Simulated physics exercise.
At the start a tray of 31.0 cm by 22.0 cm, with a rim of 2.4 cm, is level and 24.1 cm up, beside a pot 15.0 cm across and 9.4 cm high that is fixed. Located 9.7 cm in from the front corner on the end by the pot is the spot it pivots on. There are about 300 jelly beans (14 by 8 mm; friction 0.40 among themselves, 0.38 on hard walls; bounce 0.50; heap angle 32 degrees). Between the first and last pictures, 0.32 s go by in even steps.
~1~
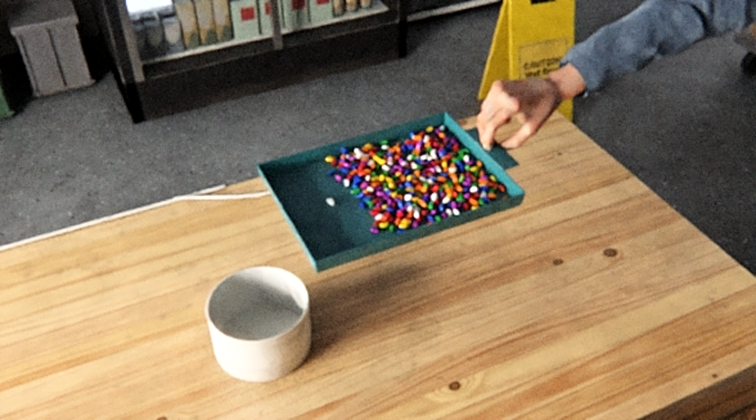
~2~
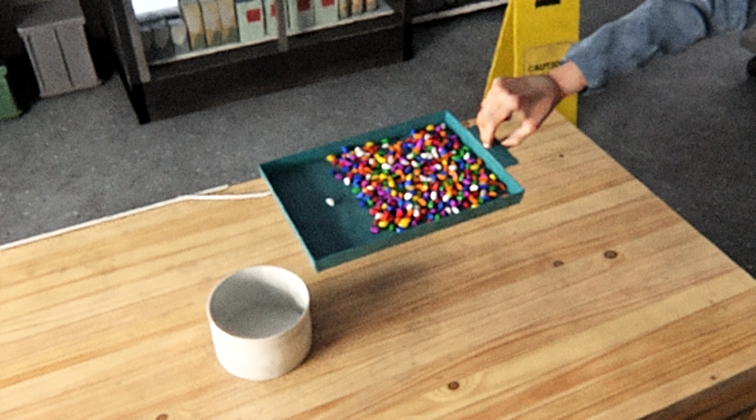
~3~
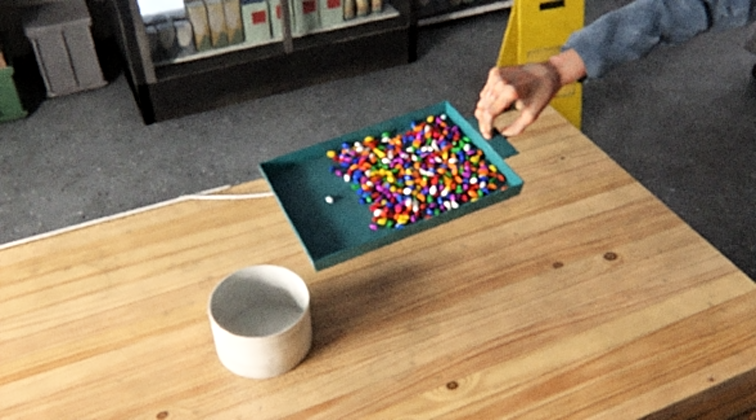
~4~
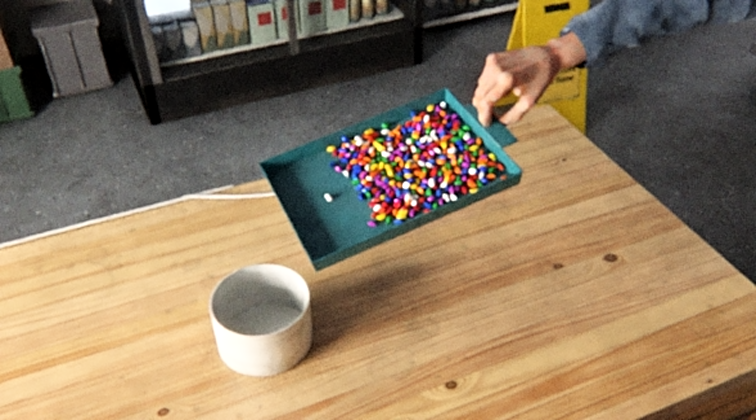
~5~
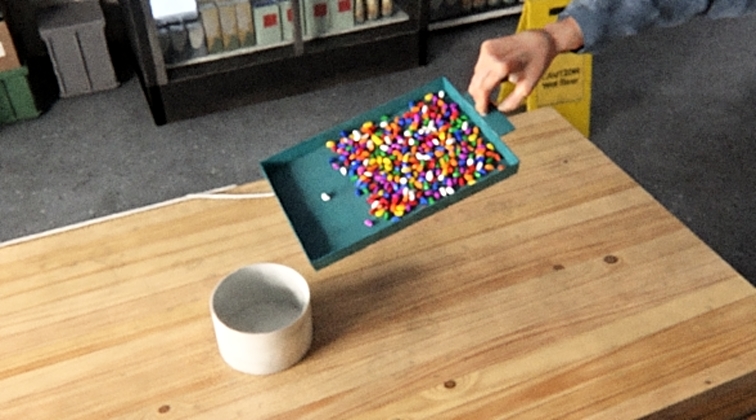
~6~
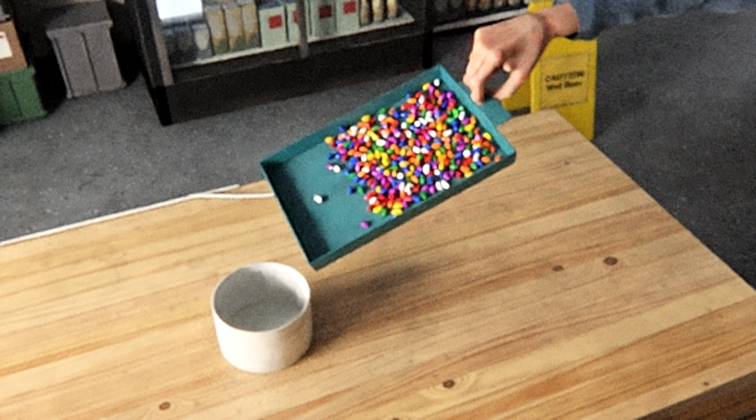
On a wooden table in a room with shelves and a yellow caution sign behind, a hand holds a teal tray of colorful jelly beans level near a whitish pot. The hand then raises the tray's right end, steadily tilting it down toward the left, while the beans stay mostly heaped together.
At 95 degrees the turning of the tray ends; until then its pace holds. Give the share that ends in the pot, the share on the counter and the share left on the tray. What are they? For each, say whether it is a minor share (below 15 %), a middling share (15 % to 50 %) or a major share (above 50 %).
One by one: Pot: It will be a sizable minority; counter: It will be a majority; tray: It will be a small minority.
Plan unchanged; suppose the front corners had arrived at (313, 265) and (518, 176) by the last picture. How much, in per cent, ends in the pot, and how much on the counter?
Pot 0; counter 95.
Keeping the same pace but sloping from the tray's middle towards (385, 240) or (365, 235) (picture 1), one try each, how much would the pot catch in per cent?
Some 0 and 0 per cent.
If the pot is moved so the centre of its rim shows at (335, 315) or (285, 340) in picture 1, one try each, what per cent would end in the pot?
I'd say close to 5 percent for the first spot and 75 percent for the second.
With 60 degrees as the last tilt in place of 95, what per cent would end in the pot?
I'd put it at close to 20 per cent.
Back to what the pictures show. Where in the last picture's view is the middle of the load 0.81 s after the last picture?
Roughly (284, 279).
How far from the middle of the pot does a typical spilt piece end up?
That comes to near 16 cm.
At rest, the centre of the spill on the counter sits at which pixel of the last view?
I'd put it near (259, 401).
Then, 0.48 s after the last picture, tilt 55 degrees; the tray holds 95 %, the pot 0 %.
Then, 0.81 s after the last picture, tilt 79 degrees; the tray holds 45 %, the pot 15 %.
Then, 1.23 s after the last picture, tilt 95 degrees; the tray holds 20 %, the pot 25 %.
In the end, pot 40 %, counter 60 %, tray 0 %.
